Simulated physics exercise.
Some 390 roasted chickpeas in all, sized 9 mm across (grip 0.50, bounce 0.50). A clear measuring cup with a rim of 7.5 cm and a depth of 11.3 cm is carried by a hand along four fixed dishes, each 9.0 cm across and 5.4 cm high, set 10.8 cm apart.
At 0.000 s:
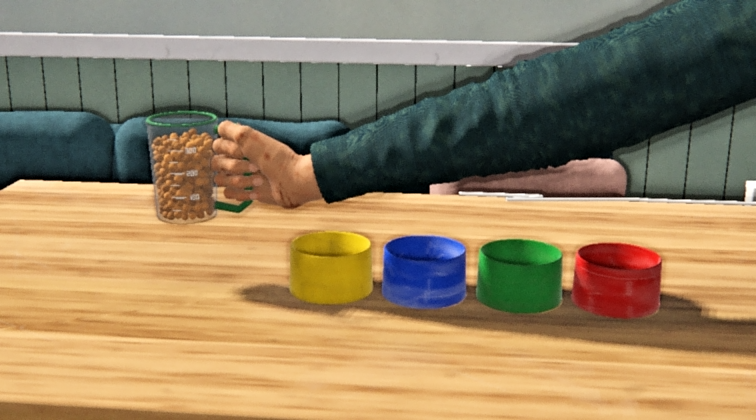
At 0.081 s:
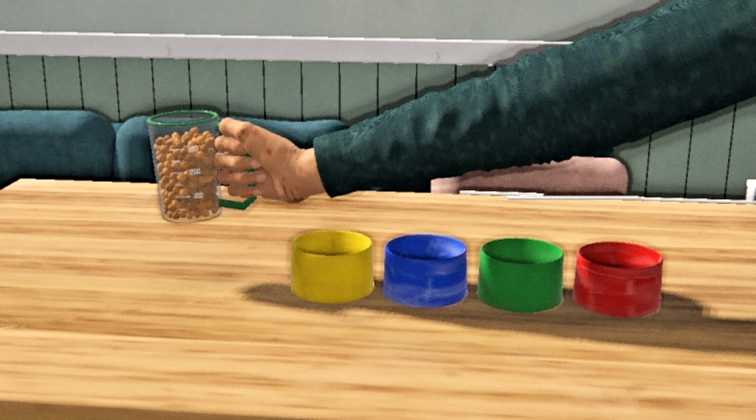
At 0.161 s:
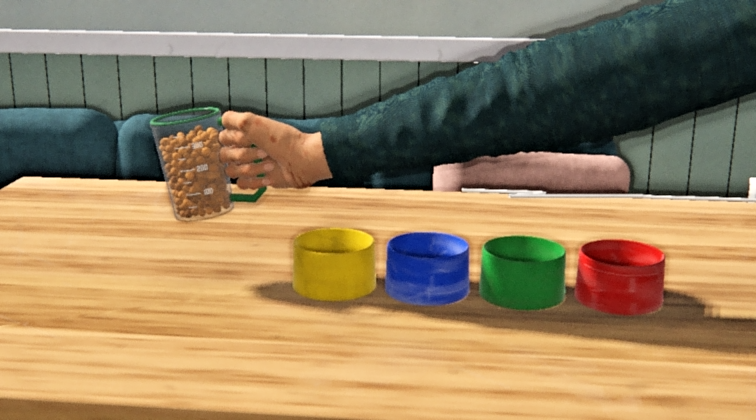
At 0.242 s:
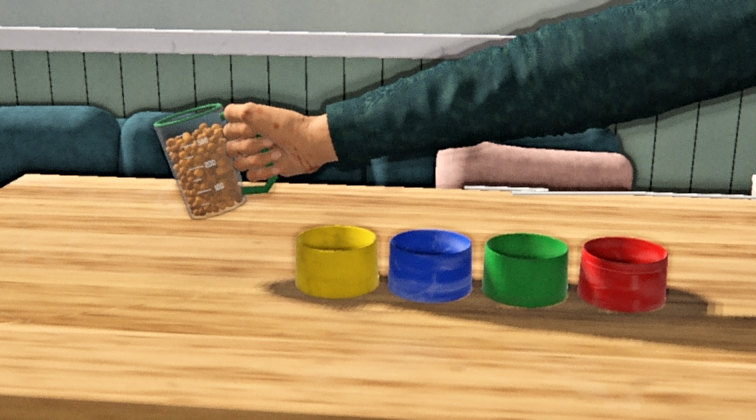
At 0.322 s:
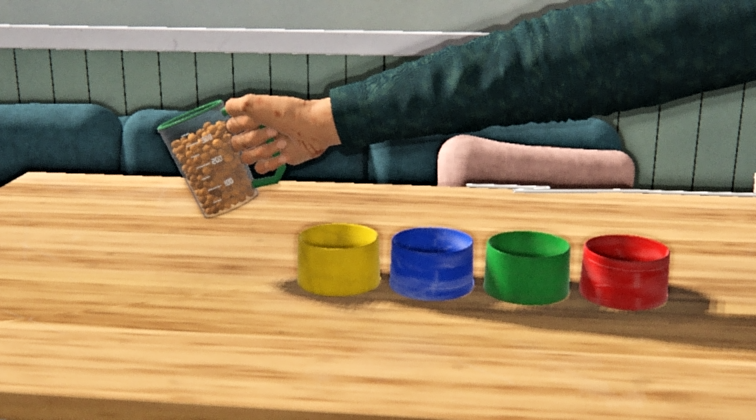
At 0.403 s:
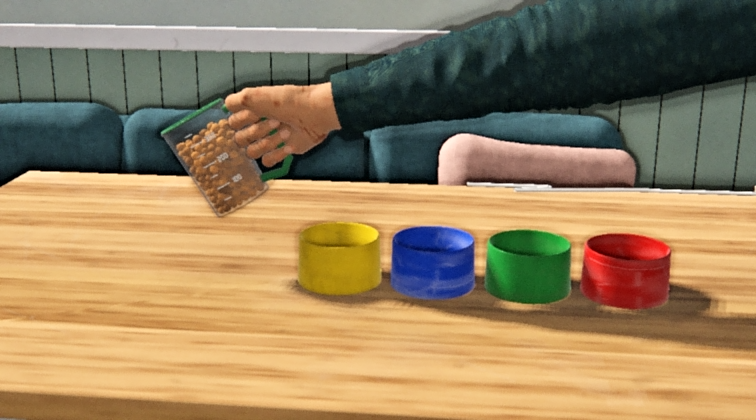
At a wooden table, a hand lifted a clear cup of roasted chickpeas slightly and tilted it partway to the left, while yellow, blue, green and red dishes sat in a row nearby.
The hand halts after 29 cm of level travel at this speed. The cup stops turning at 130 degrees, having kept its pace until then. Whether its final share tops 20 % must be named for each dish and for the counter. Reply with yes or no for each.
Red: No, blue: No, green: No, yellow: No, counter: Yes.
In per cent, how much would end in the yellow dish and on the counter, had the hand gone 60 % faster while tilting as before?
Yellow: 80; counter: 20.
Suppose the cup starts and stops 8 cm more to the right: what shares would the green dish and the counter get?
In that case the green dish gets 0 and the counter 10.
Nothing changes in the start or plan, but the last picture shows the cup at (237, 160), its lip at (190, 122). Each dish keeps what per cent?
Red 0, blue 40, green 0, yellow 10.
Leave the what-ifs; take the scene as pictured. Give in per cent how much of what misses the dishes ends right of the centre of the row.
It's close to 0 in a hundred.
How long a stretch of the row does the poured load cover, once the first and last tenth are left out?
Length: About 12 cm.
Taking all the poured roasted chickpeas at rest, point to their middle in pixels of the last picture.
About (238, 271).
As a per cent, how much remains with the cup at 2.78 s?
Roughly 0 percent.
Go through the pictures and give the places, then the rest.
The first picture shows cup at (185, 168), tilt 0 degrees, lip at (150, 118), moved 0.0 cm; middle of the pieces at (182, 175); yellow dish at (331, 245); blue dish at (425, 248); green dish at (521, 252); red dish at (619, 256).
The second picture shows cup at (188, 167), tilt 2 degrees, lip at (151, 119), moved 0.2 cm; middle of the pieces at (185, 174).
The third picture shows cup at (195, 165), tilt 9 degrees, lip at (154, 121), moved 0.9 cm; middle of the pieces at (193, 172).
The fourth picture shows cup at (203, 162), tilt 16 degrees, lip at (157, 123), moved 1.5 cm; middle of the pieces at (203, 170).
The fifth picture shows cup at (211, 160), tilt 22 degrees, lip at (161, 127), moved 2.2 cm; middle of the pieces at (211, 168).
The sixth picture shows cup at (218, 160), tilt 29 degrees, lip at (165, 132), moved 2.9 cm; middle of the pieces at (219, 167); yellow dish at (339, 235); blue dish at (433, 239); green dish at (529, 243); red dish at (628, 247). The cup turns about 85 degrees a second and travels 8 cm a second.
Then, at 1.83 s, tilt 130 degrees; cup holds 0 %.
Then, at 2.78 s, tilt 130 degrees; cup holds 0 %.
After 3.72 s, tilt 130 degrees; cup holds 0 %.
At rest (4.0 s), red 0 %, blue 0 %, green 0 %, yellow 0 %, counter 100 %.
